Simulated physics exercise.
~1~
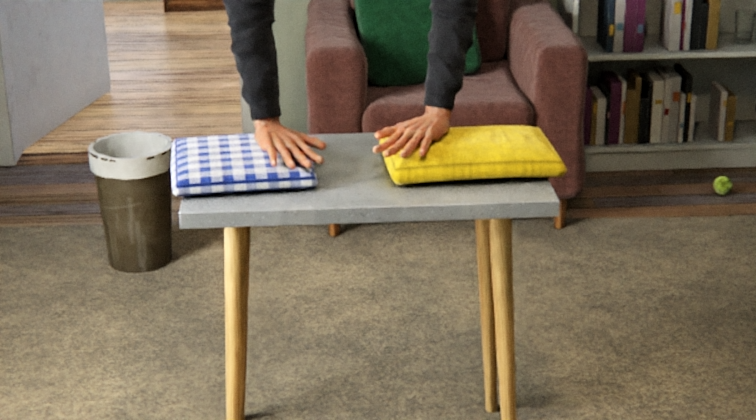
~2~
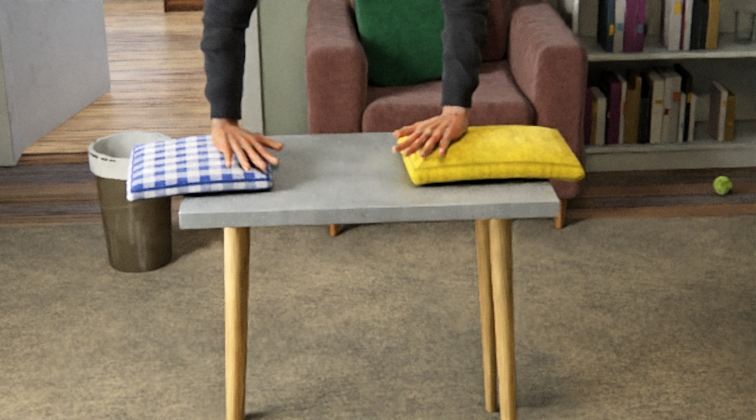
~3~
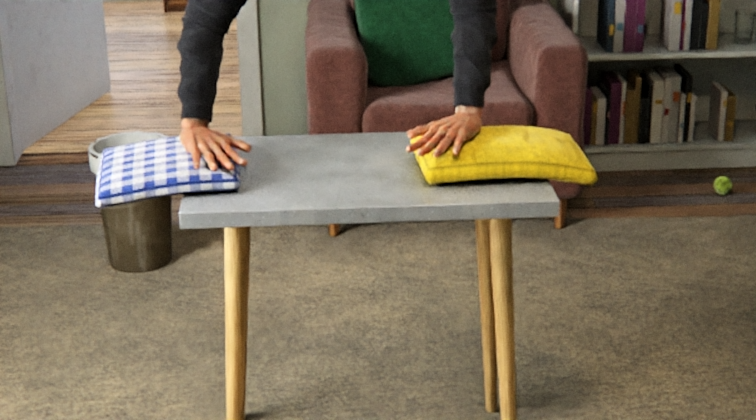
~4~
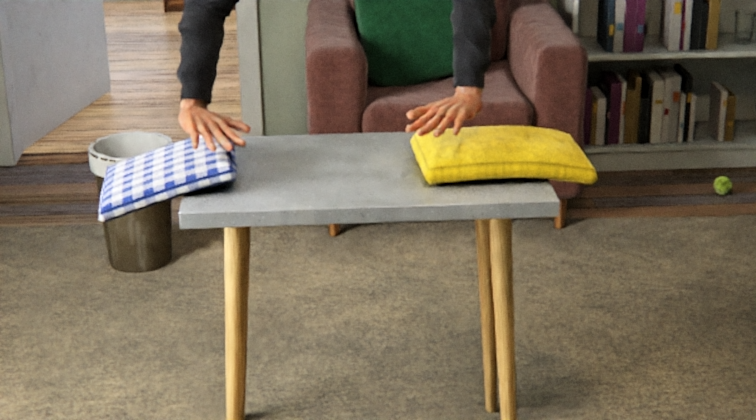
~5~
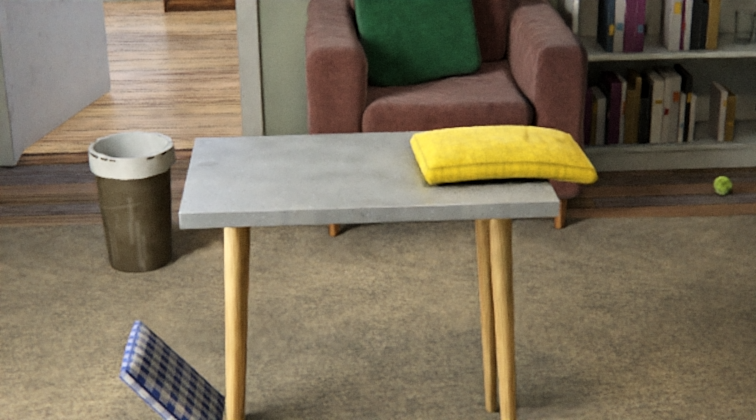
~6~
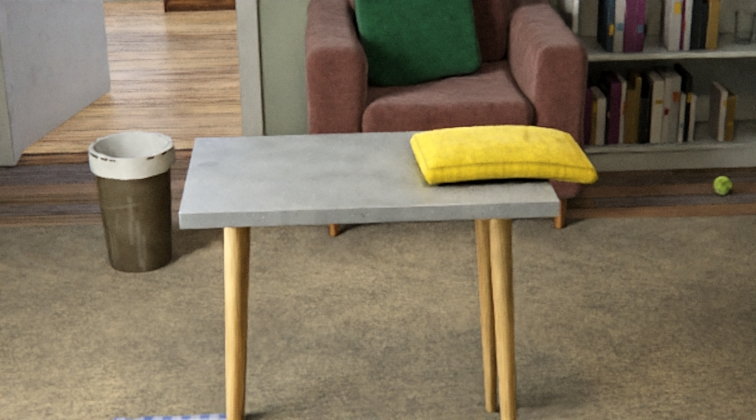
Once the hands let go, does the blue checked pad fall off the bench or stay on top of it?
The blue checked pad tips over the left edge and falls to the floor, while the folded yellow cloth stays in place on the bench.
In a living room with an armchair and bookshelves, a pair of hands rests on a blue checked pad and a folded yellow cloth on a grey-topped bench. The hands push the two apart, the blue pad sliding left until much of it juts past the edge and the yellow one moving a little to the right. As the hands lift away, the blue pad begins to tilt down at its outer end. It tips off and drops beside the bench leg, ending on the floor, barely in view, while the yellow cloth stays on top.
